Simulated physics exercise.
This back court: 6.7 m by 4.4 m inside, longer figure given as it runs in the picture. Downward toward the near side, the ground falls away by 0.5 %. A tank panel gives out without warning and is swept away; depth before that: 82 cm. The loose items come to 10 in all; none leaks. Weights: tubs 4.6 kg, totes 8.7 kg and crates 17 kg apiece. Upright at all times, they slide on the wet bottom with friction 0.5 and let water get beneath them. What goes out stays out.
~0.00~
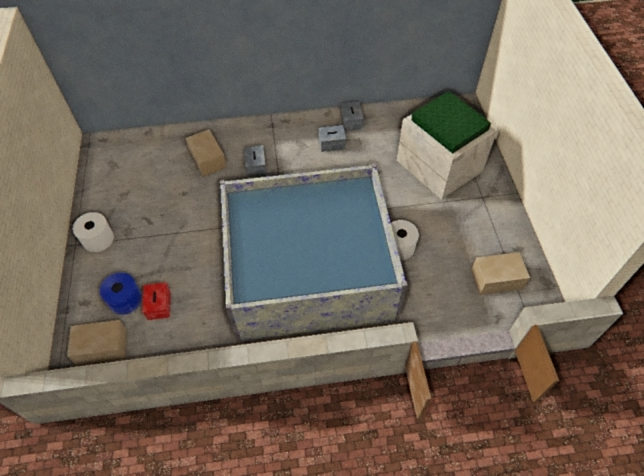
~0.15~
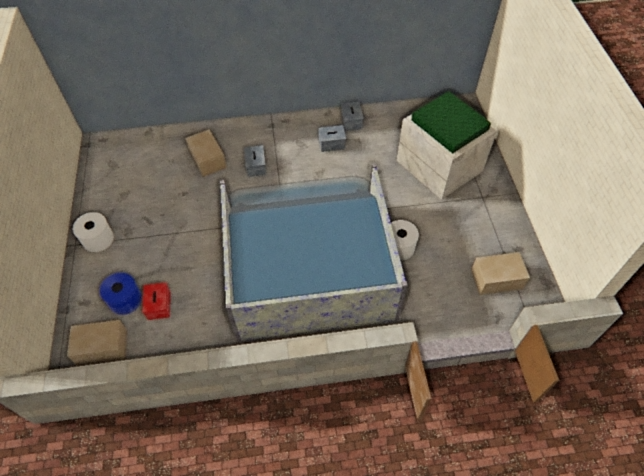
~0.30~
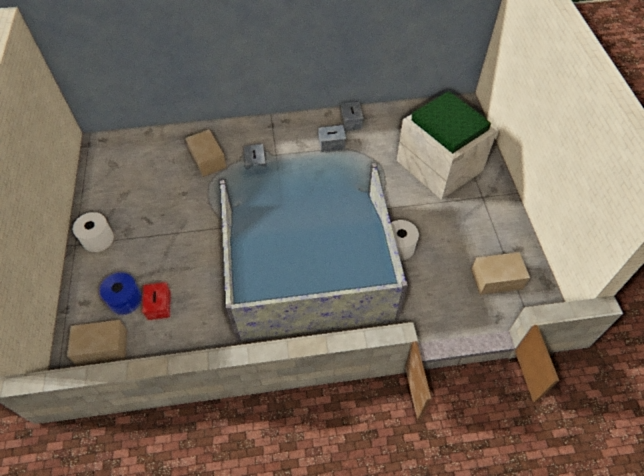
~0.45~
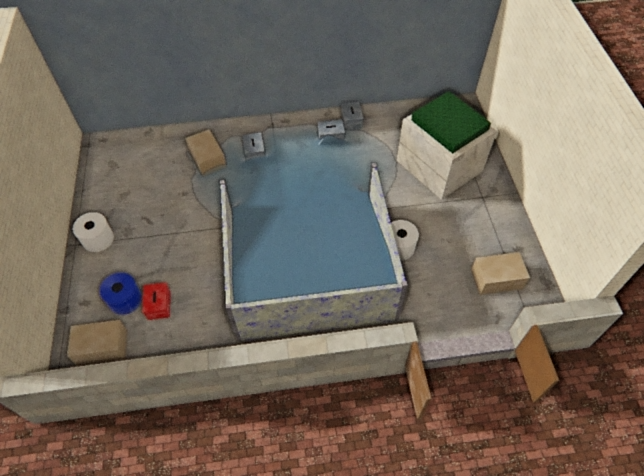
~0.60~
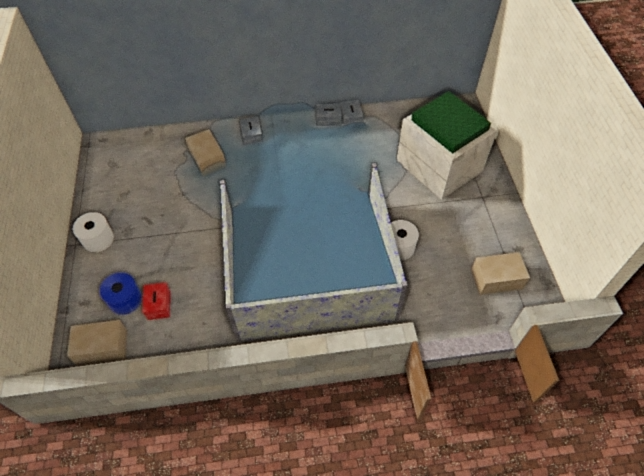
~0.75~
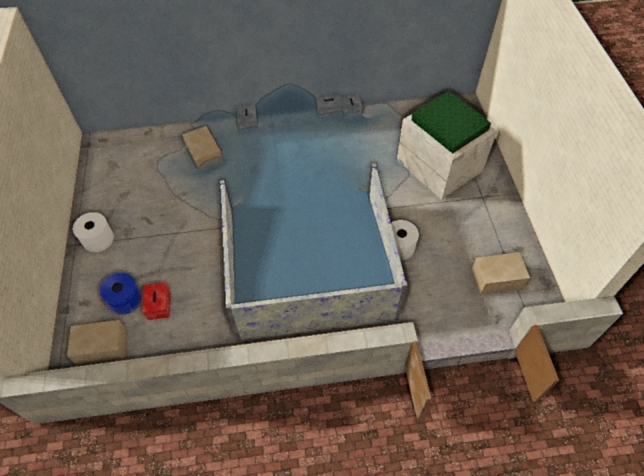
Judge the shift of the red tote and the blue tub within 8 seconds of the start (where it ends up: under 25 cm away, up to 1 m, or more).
By the end, the red tote is taken a long way and the blue tub is taken a long way.
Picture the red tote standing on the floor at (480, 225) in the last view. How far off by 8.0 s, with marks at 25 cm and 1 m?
Put there, it wanders off a long way.
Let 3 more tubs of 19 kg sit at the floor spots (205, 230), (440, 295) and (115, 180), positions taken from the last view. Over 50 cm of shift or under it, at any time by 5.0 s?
Taking them in order: Not far enough, not far enough and far enough.
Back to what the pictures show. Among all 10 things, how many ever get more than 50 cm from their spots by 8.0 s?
It adds up to 10.
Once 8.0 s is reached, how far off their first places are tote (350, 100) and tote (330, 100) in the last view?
In that order: Washed out, 300 cm.
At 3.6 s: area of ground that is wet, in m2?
Flooded: Near 26 m2.
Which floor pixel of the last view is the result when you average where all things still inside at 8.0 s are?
(236, 248).
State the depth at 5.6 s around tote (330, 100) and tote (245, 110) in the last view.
Close to 12 and 15 centimetres.
After 1.6 s the red tote is near (155, 297), 0.0 m from its start, aground; the blue tub is near (118, 288), 0.0 m from its start, aground; 0 of 10 are out; 4 afloat.
After 3.6 s the red tote is near (188, 308), 0.5 m from its start, aground; the blue tub is near (154, 327), 0.8 m from its start, aground; 0 of 10 are out; 5 afloat.
After 5.6 s the red tote is near (215, 282), 0.8 m from its start, afloat; the blue tub is near (217, 337), 1.6 m from its start, afloat; 2 of 10 are out; 8 afloat.
After 8.0 s the red tote is near (167, 159), 2.4 m from its start, afloat; the blue tub is near (210, 332), 1.5 m from its start, afloat; 2 of 10 are out; 7 afloat.
